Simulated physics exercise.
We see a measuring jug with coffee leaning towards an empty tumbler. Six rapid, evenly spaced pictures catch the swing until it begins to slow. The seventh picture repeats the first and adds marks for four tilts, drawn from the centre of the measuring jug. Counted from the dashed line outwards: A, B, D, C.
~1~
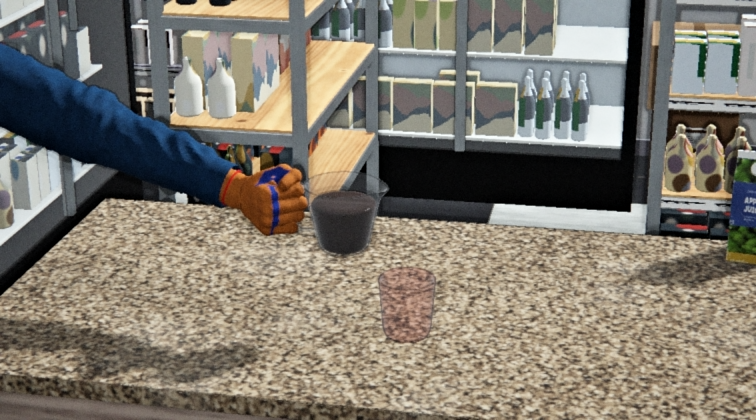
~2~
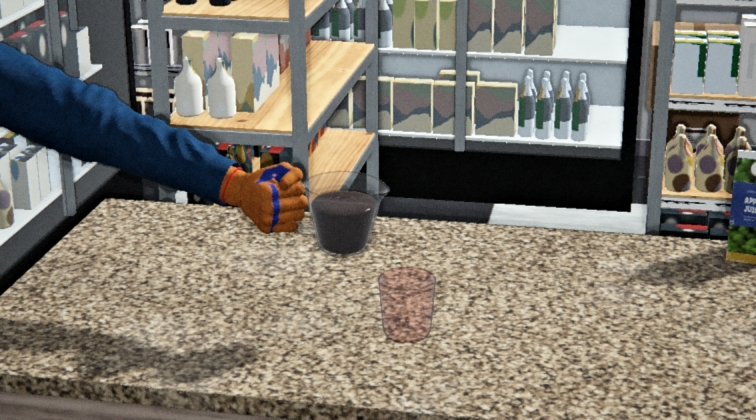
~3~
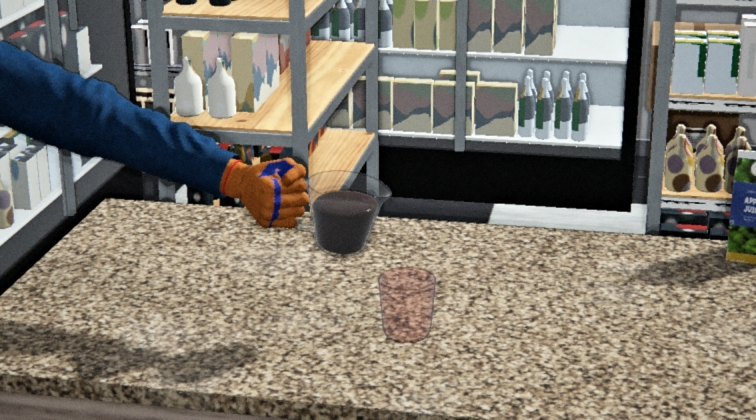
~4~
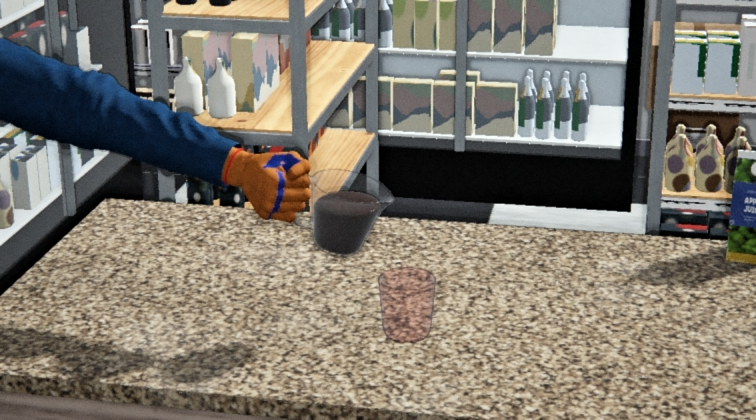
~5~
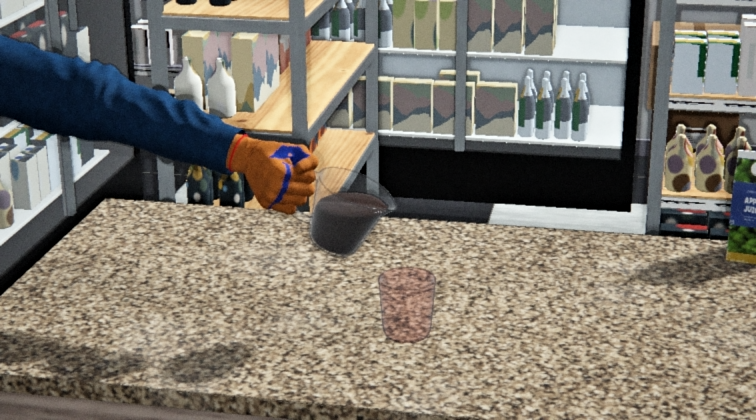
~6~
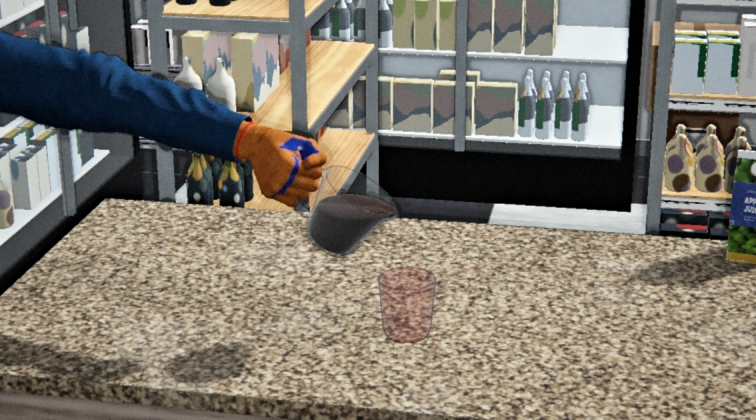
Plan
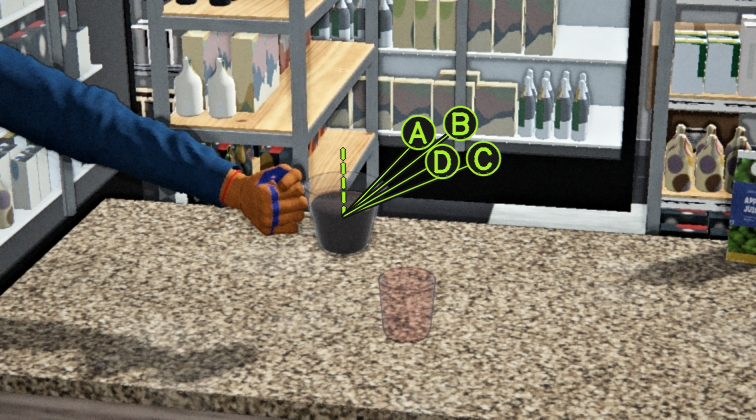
At first, an orange-gloved hand holds a clear jug of dark liquid upright beside an empty reddish tumbler on a speckled counter, with store shelves behind. Then the hand rises slightly and tilts the jug gradually to the right, towards the tumbler. The liquid stays inside the jug, and the tumbler remains still and empty.
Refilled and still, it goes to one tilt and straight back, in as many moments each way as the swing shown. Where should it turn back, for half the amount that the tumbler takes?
Take D.
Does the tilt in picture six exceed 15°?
Yes.
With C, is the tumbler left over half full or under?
Over.
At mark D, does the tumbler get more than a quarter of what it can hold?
Yes, clearly.
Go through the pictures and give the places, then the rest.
In the first picture, upright, lip at (387, 189); rim of the tumbler round (407, 278); nothing has left yet.
In the second picture, upright, lip at (388, 191); nothing has left yet.
In the third picture, tipped about 6°, lip at (390, 194); nothing has left yet.
In the fourth picture, tipped about 13°, lip at (393, 200); nothing has left yet.
In the fifth picture, tipped about 22°, lip at (395, 208); nothing has left yet.
In the sixth picture, tipped about 31°, lip at (397, 216); nothing has left yet.
In lime, A at (409, 148); B at (447, 134); C at (468, 165); D at (426, 168).
Choosing A, the tumbler ends with about 21 % of what it can hold.
Choosing B, the tumbler ends with about 36 % of what it can hold.
Choosing C, the tumbler ends with about 69 % of what it can hold.
Choosing D, the tumbler ends with about 53 % of what it can hold.
